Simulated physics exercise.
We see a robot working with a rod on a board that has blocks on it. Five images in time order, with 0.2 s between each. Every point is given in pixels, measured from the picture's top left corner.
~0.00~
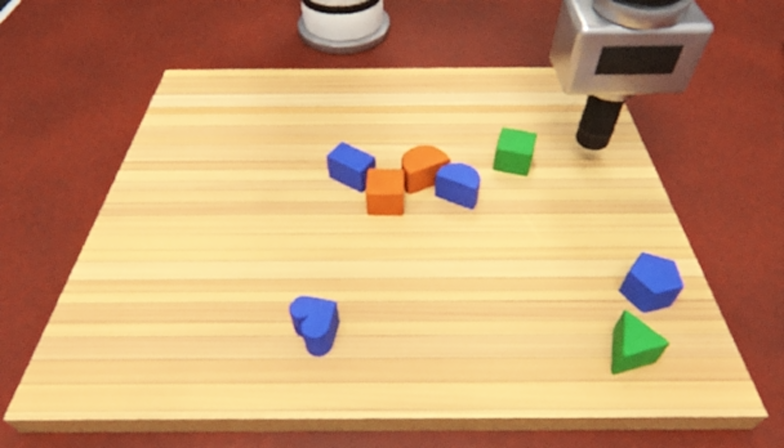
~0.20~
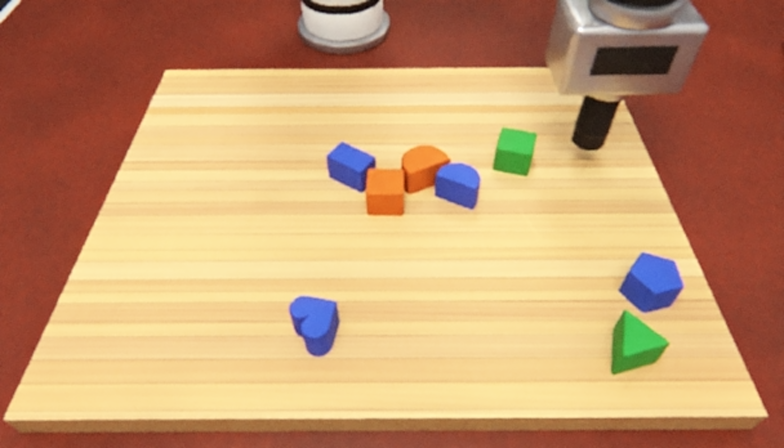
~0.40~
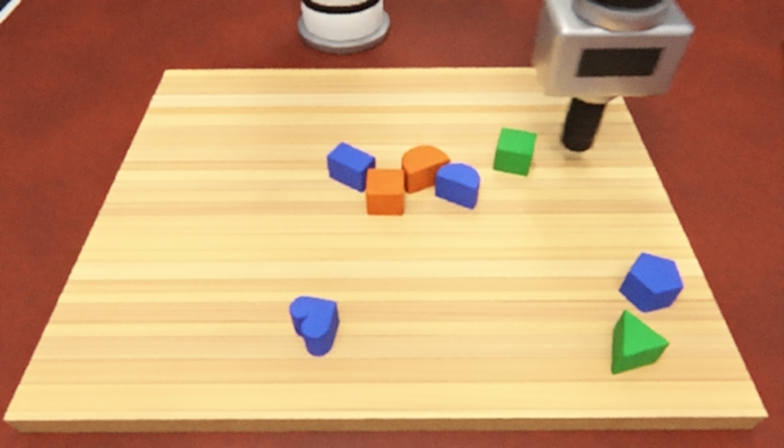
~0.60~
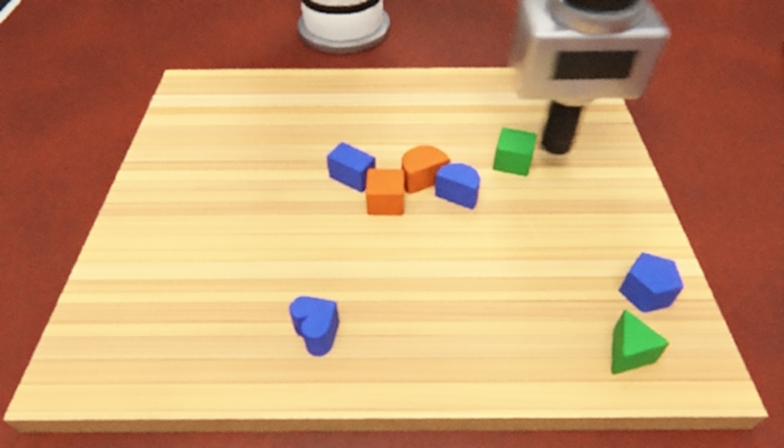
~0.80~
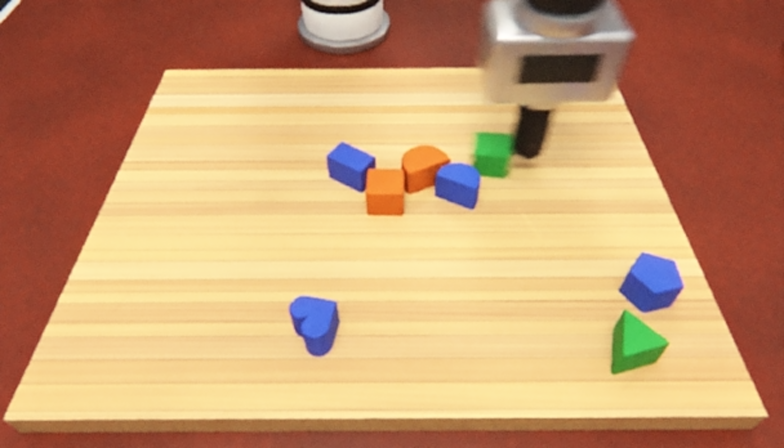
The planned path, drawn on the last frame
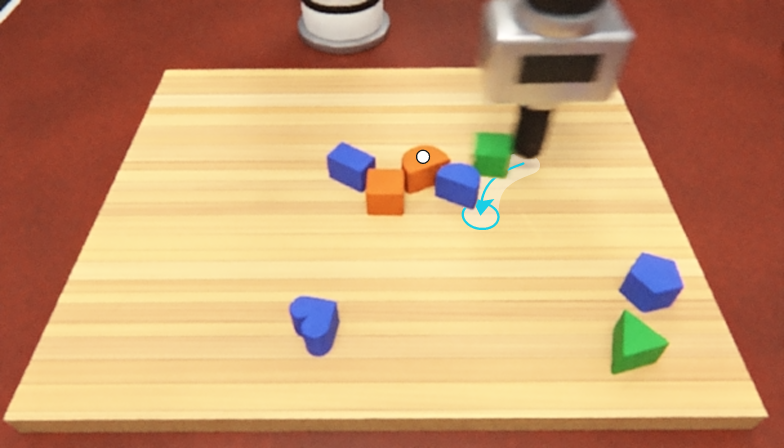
A robot's rod moves left across the board and nudges the green cube left.
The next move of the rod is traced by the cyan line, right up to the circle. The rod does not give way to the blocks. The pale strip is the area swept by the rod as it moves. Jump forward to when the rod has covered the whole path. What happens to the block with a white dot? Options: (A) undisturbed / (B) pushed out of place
B: Pushed out of place.
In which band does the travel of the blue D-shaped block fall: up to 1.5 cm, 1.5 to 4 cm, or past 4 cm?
Of the three bands, it's 1.5 to 4 cm.
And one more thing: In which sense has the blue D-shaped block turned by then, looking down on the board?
It twists clockwise.
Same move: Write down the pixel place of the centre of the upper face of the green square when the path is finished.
Just about (459, 149).
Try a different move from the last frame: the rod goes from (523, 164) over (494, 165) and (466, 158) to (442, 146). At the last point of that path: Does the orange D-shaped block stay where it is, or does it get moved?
It ends up somewhere else.
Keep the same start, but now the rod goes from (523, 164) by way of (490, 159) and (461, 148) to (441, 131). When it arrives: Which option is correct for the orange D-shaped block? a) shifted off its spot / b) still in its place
Correct choice: A.
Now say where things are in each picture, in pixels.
The first picture shows rod's lower end at (592, 141); orange square at (385, 181); orange D-shaped block at (423, 157); blue D-shaped block at (461, 173); green square at (517, 140).
The second picture shows rod at (588, 141); blocks still.
The third picture shows rod at (576, 143); blocks still.
The fourth picture shows rod at (555, 146); blocks still.
The fifth picture shows rod at (527, 149); orange square at (385, 181); orange D-shaped block at (423, 157); blue D-shaped block at (461, 173); green square at (493, 143).
Drawn move, from (523, 164) by way of (499, 174) and (484, 192) to (481, 216); the dot is on the orange D-shaped block.
On the path given first. Halfway along, rod at (492, 169); orange square at (379, 182), turned 15° anticlockwise; orange D-shaped block at (413, 157); green square at (460, 149), turned 15° clockwise.
At the end, rod at (483, 201); orange square at (378, 182), turned 20° anticlockwise; orange D-shaped block at (411, 156); blue D-shaped block at (448, 185), turned 40° clockwise; green square at (459, 149), turned 20° clockwise.
